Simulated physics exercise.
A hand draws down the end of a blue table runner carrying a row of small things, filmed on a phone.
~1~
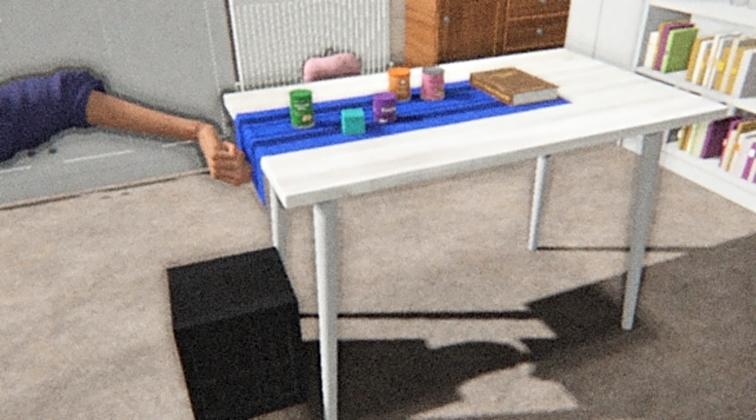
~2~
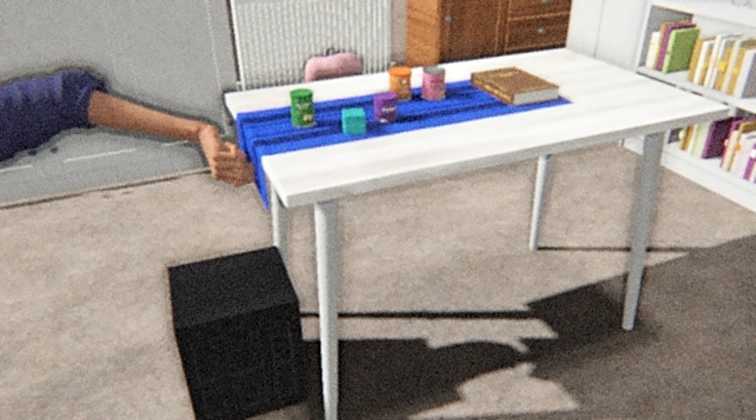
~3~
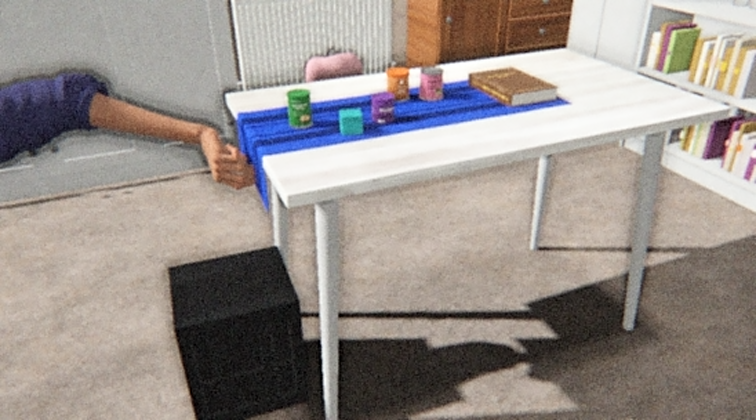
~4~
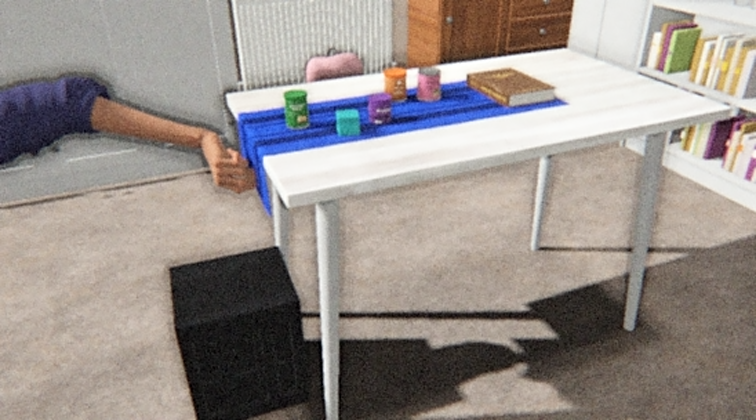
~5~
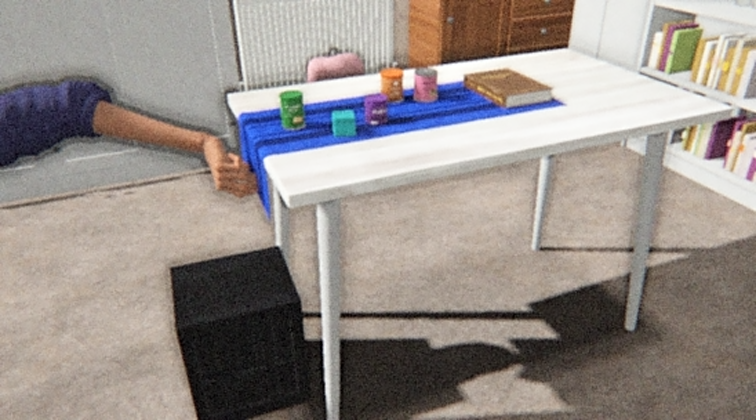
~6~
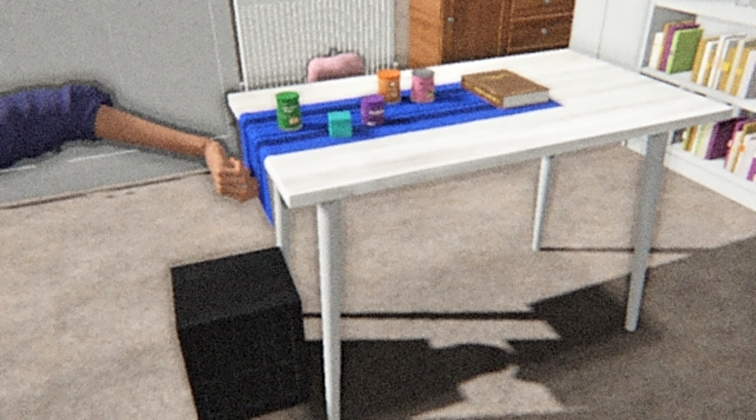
A hand pulling the end of a blue runner slowly down at a white table's left edge, cans, cube and book shifting slightly left.
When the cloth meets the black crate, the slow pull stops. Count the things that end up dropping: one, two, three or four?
Two pieces drop off.
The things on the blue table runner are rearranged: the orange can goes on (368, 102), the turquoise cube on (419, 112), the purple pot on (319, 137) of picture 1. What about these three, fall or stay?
The orange can? It stays where it is. The turquoise cube stays where it is, and the purple pot tips off.
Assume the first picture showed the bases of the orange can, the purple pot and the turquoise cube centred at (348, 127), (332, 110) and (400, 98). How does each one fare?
The orange can ends up off; the purple pot ends up off; the turquoise cube stays put.
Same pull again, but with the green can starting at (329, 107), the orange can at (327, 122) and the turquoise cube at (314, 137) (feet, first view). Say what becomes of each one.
The green can topples down; the orange can topples down; and the turquoise cube topples down.
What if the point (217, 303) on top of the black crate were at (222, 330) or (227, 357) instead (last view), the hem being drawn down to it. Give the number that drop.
We'd get 3 in the first case and 4 in the second.
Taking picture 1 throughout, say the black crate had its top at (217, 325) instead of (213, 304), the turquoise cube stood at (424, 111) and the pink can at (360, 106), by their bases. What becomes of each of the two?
The turquoise cube stays aboard; the pink can is lost.
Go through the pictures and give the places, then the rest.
Hem (267, 210); green can (301, 92); turquoise cube (353, 112); purple pot (385, 96); orange can (399, 71); pink can (433, 70); top of the crate (213, 304), in the first picture.
Hem (268, 210); green can (301, 92), in the second picture.
Hem (269, 213); turquoise cube (351, 113), in the third picture.
Hem (271, 217); purple pot (380, 97); top of the crate (215, 303), in the fourth picture.
Hem (270, 222); orange can (392, 72), in the fifth picture.
Hem (273, 226); green can (287, 94); turquoise cube (340, 115); purple pot (373, 98); orange can (389, 73); pink can (423, 72), in the sixth picture.
Soon after, hem near (263, 247); green can gone.
Then, hem on the crate; green can and turquoise cube gone.
At rest, hem on the crate; green can and turquoise cube gone. The count of fallen things is two.
